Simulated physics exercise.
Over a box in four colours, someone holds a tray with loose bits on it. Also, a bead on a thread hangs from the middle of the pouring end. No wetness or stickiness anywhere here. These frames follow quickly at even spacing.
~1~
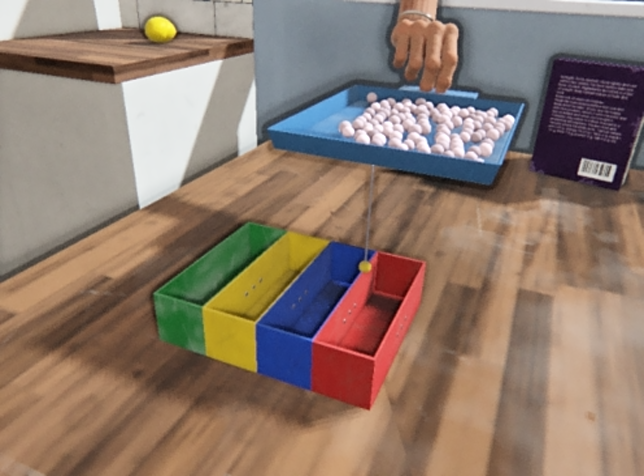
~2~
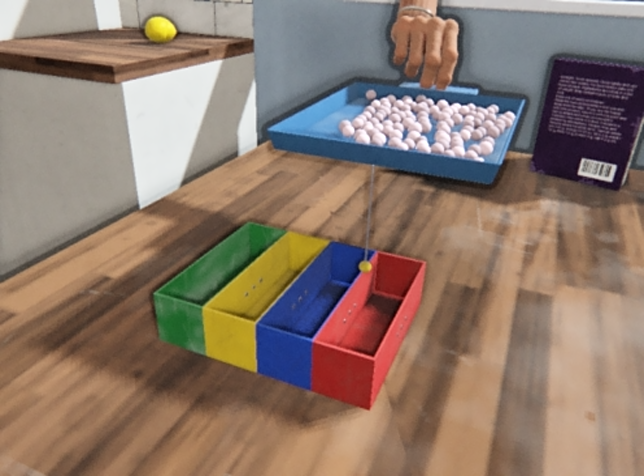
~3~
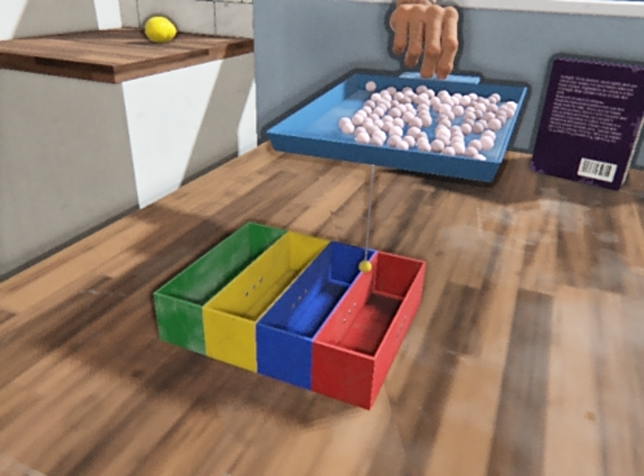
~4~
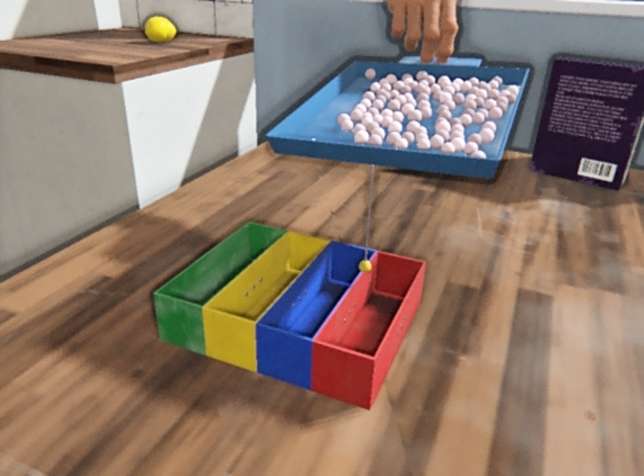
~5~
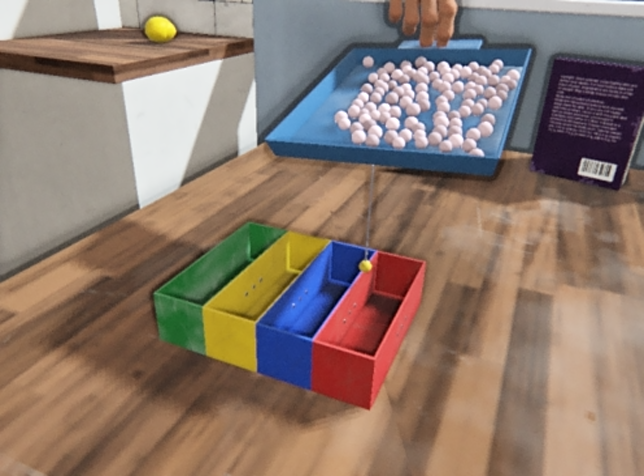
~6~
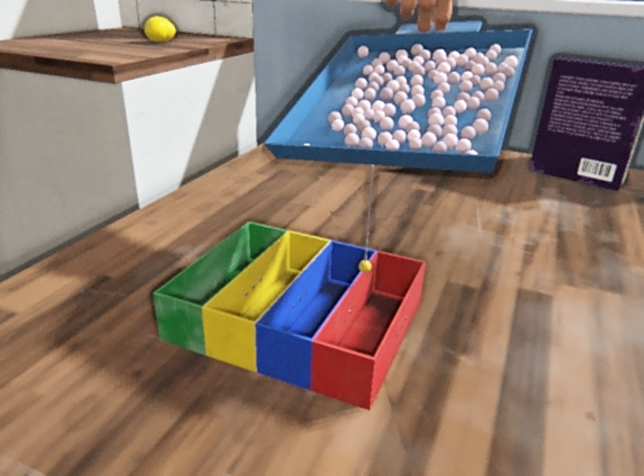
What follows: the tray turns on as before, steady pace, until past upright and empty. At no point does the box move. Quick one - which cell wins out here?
The yellow one wins out.
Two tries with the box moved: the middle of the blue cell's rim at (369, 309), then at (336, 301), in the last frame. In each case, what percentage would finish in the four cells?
Close to 90 in a hundred, followed by close to 100 in a hundred.
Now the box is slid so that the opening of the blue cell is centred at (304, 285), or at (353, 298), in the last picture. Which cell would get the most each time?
So the first one goes to the yellow cell and the second to the green one.
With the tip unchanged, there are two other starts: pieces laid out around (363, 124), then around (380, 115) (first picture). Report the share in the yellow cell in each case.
You'd get near 60 percent first and near 50 percent after that.
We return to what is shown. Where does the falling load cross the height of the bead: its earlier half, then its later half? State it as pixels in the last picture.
It passes near (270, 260) first and then near (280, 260).
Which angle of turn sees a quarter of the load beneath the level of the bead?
Somewhere near 85 degrees, I'd say.
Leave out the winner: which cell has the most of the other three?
I'd say the blue cell.
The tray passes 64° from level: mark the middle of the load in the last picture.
I'd put the middle of the pieces at roughly (336, 138).
Soon after the last picture, tray tipped steeply; most on the tray; a stray few in the yellow cell; a stray few in the blue cell; a stray few in the green cell; a small part falling or outside the box.
A little later, tray tipped past a quarter turn; a stray few on the tray; about half in the yellow cell; about a quarter in the blue cell; a small part in the green cell; a small part in the red cell; a small part falling or outside the box.
Later still, tray tipped past a quarter turn; about half in the yellow cell; about a quarter in the blue cell; a small part in the green cell; a small part in the red cell; a small part falling or outside the box.
By the end, tray tipped past a quarter turn; about half in the yellow cell; about a quarter in the blue cell; a small part in the green cell; a small part in the red cell; a small part outside the box.
